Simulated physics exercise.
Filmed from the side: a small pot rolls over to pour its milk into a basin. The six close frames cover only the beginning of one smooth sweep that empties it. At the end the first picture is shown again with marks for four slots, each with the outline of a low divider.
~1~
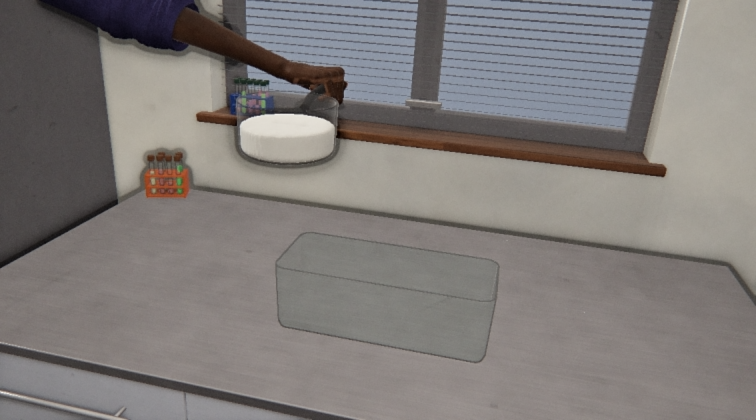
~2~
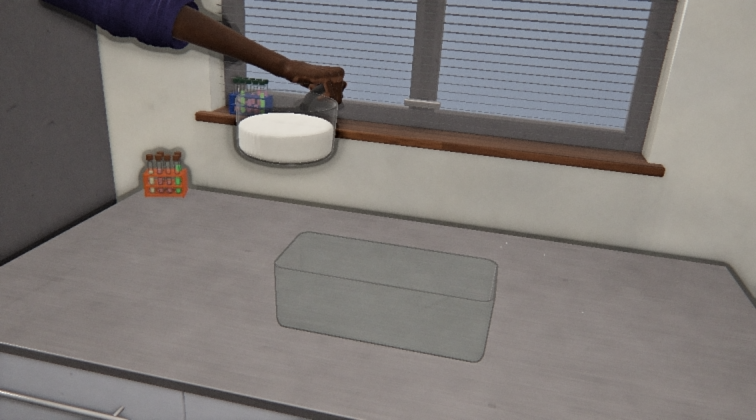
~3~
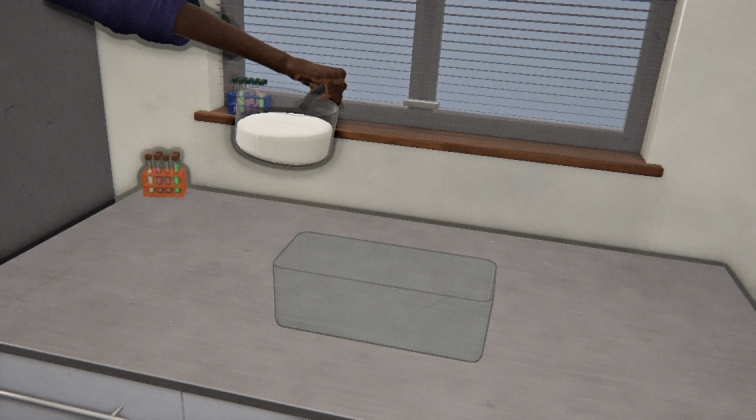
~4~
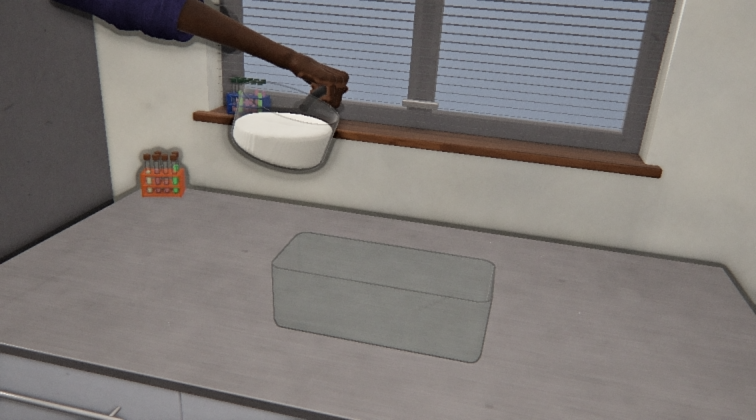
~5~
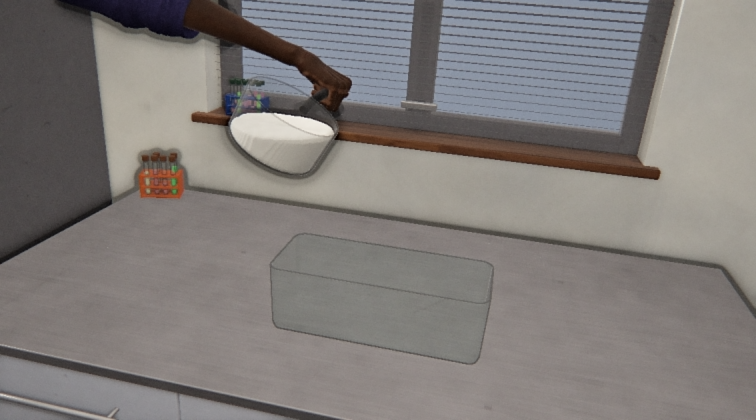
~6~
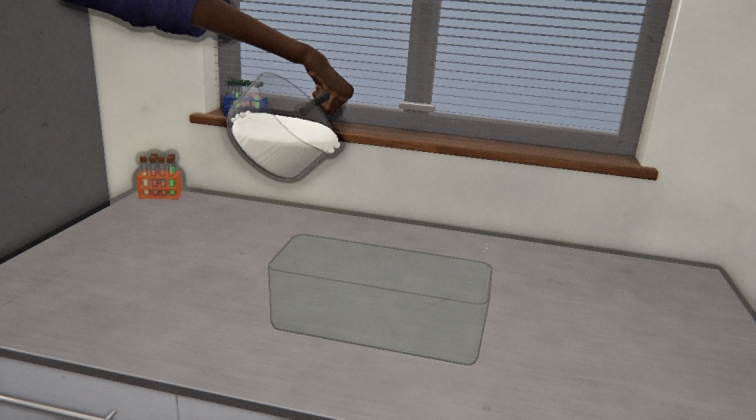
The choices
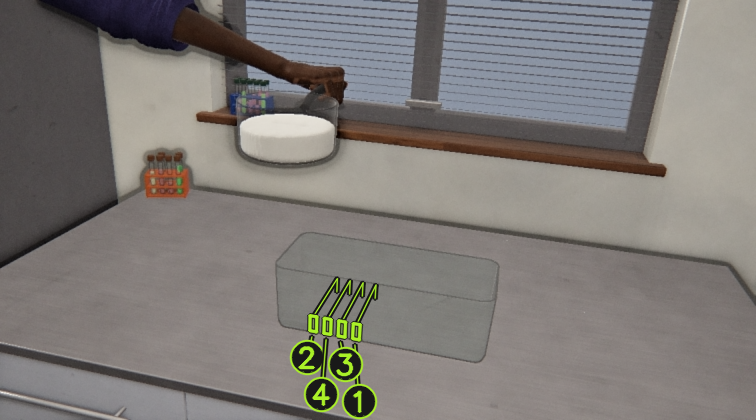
On a grey counter by a window, a hand gradually tilts a clear pot of milk until some slips over its lip.
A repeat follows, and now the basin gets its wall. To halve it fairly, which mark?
1 is best.
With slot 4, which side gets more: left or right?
More ends on the right.
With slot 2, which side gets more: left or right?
The right side.
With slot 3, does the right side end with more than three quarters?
No, it does not.
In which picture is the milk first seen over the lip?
Picture 6.
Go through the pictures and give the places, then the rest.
Upright, lip at (334, 105); basin from (279, 322) to (485, 361); nothing has left yet.
Upright, lip at (334, 106); nothing has left yet.
Tipped about 8°, lip at (335, 112); nothing has left yet.
Tipped about 17°, lip at (336, 121); nothing has left yet.
Tipped about 29°, lip at (335, 133); nothing has left yet.
Tipped about 42°, lip at (331, 146); milk is over the lip, down to (331, 146).
On the marked copy, 1 at (354, 344); 2 at (311, 336); 3 at (340, 341); 4 at (326, 339).
For slot 1, about 51 % ends left of the wall and 47 % right of it.
For slot 2, about 12 % ends left of the wall and 85 % right of it.
For slot 3, about 38 % ends left of the wall and 60 % right of it.
For slot 4, about 19 % ends left of the wall and 79 % right of it.
